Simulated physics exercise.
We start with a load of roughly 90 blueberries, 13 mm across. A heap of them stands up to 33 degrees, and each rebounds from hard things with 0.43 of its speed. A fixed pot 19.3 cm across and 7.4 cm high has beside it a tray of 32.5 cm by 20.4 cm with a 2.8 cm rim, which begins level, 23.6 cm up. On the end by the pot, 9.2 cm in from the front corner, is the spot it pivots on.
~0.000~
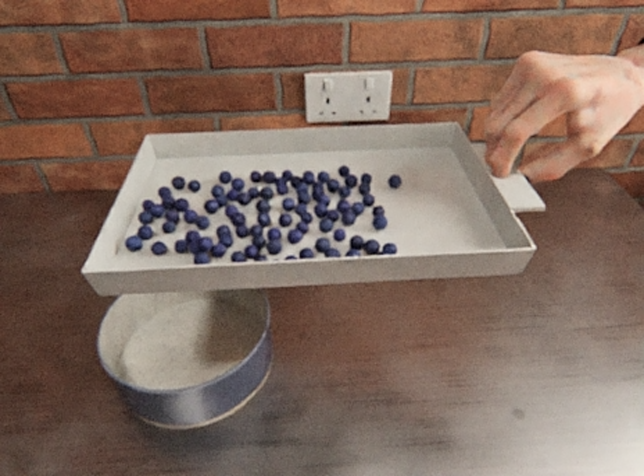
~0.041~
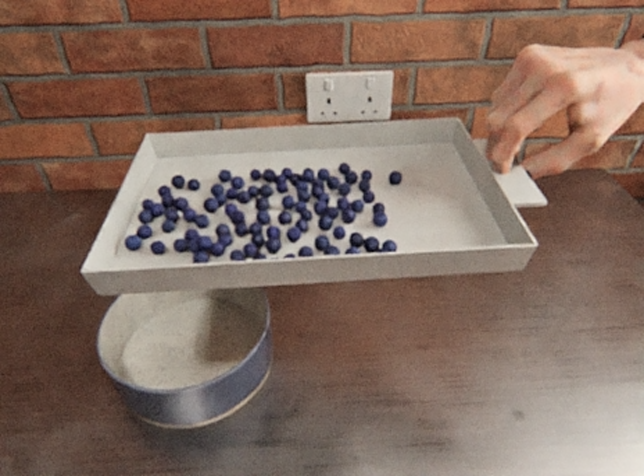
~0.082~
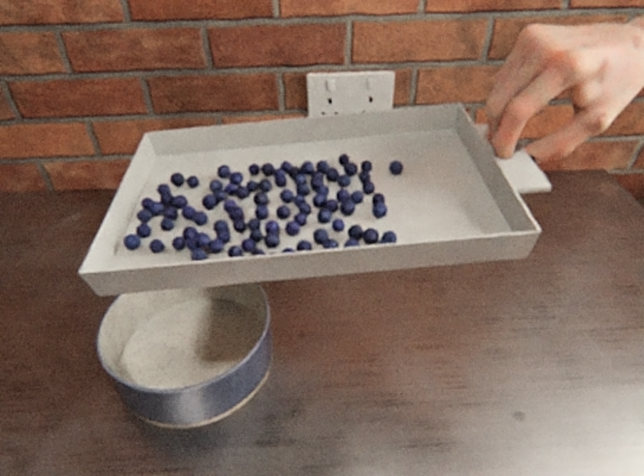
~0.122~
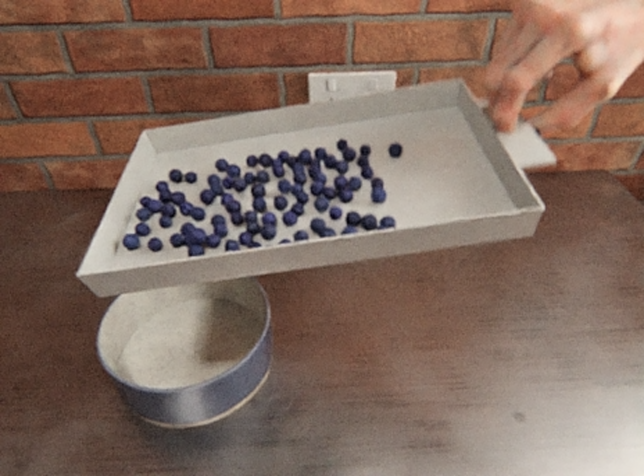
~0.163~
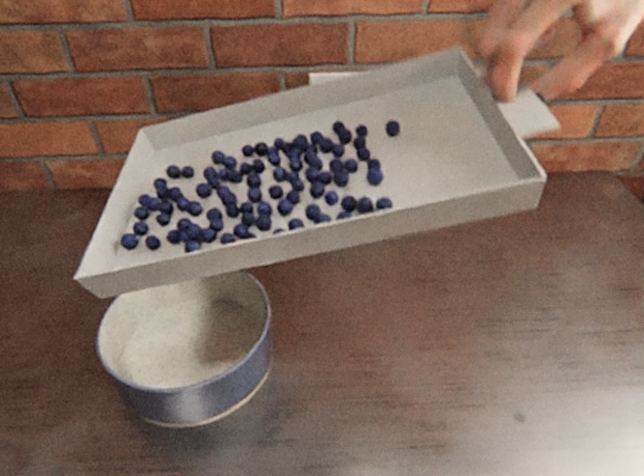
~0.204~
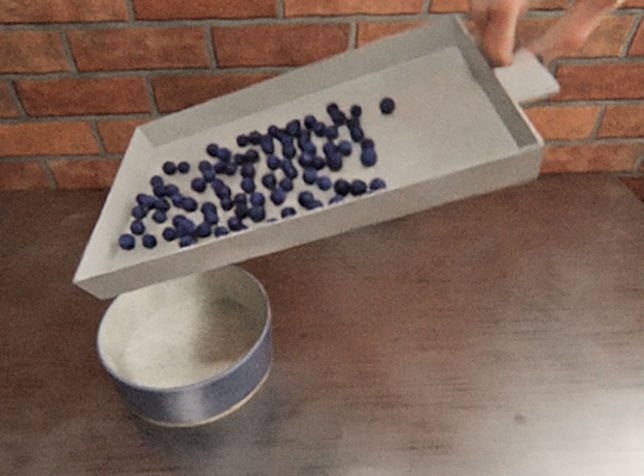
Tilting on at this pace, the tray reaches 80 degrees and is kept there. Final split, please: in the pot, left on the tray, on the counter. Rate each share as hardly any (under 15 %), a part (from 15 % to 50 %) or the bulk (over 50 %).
Pot: Hardly any; tray: The bulk; counter: A part.
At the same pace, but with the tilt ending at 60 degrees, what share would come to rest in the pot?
You'd end up with some 0 % in the pot.
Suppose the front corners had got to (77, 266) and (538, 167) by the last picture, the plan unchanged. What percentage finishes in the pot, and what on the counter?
In the pot: 0 per cent; on the counter: 5 per cent.
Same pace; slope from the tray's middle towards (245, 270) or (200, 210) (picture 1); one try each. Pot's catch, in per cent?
That would be close to 0 per cent and then close to 5 per cent.
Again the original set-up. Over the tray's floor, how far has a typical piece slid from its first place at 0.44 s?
About 6 cm.
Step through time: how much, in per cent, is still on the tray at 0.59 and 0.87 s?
About 100, 80.
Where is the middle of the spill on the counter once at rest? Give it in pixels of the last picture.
Somewhere around (33, 448), I'd say.
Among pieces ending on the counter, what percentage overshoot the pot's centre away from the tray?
100 %.
After 0.44 s, tilt 50 degrees; the tray holds 100 %, the pot 0 %.
After 0.59 s, tilt 70 degrees; the tray holds 100 %, the pot 0 %.
Then, at 0.87 s, tilt 80 degrees; the tray holds 80 %, the pot 0 %.
By 2.0 s all is still; pot 0 %, tray 70 %, counter 25 %.
